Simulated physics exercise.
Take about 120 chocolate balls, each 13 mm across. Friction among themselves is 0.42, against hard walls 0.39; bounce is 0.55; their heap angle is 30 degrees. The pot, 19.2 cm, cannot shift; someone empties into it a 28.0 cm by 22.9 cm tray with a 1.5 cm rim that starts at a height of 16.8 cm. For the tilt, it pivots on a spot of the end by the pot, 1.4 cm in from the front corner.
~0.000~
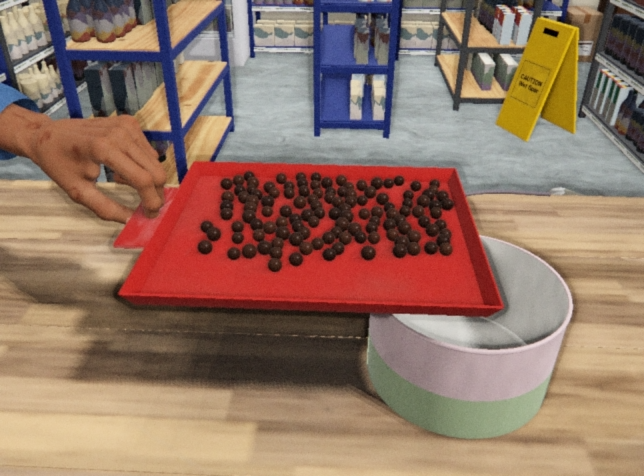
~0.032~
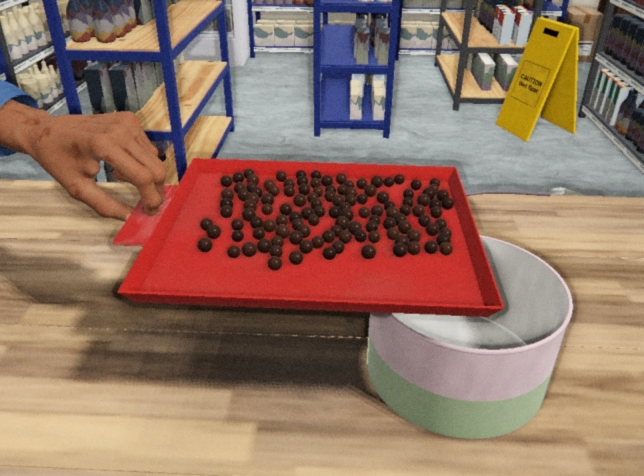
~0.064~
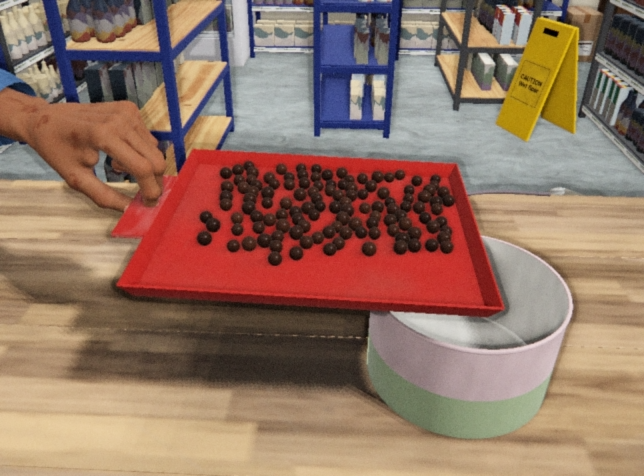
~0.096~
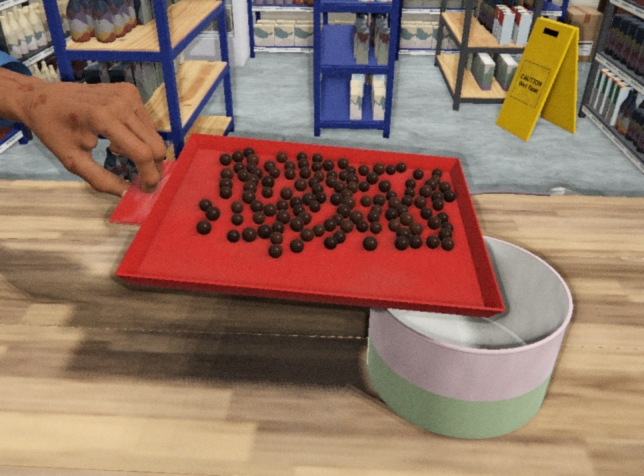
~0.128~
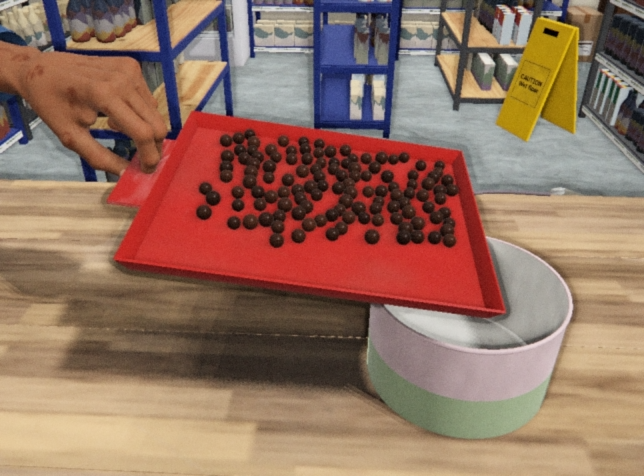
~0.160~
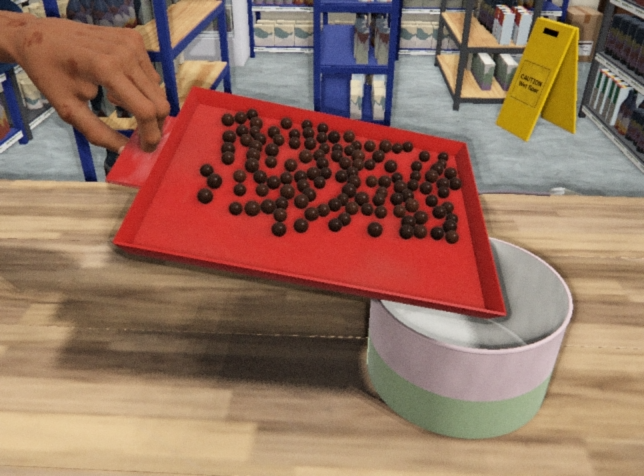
A hand at the left held a red tray of small dark brown balls beside a pink and green pot, then raised the near end, slanting the tray down to the right.
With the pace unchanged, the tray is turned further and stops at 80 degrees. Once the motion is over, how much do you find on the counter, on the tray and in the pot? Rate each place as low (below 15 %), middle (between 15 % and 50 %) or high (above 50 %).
Ratings: Counter high; left on the tray low; pot low.
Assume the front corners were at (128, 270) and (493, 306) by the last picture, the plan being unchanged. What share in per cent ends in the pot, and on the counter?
Pot 0, counter 100.
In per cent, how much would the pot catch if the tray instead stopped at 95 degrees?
In that case some 0 per cent.
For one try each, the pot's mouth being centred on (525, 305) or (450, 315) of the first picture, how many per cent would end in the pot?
Some 20 and 5 per cent.
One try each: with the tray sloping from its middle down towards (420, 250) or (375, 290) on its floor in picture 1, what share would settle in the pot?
45 and 0 %.
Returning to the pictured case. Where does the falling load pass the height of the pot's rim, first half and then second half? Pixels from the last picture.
At roughly (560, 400) first, later on at (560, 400).
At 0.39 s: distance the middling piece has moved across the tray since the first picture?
Displacement on the tray: Roughly 4 cm.
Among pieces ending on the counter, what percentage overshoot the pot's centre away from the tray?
Some 90 per cent.
After 0.39 s, tilt 47 degrees; the tray holds 100 %, the pot 0 %.
After 0.55 s, tilt 70 degrees; the tray holds 80 %, the pot 0 %.
After 0.83 s, tilt 80 degrees; the tray holds 0 %, the pot 0 %.
In the end, at 2.0 s, counter 100 %, tray 0 %, pot 0 %.
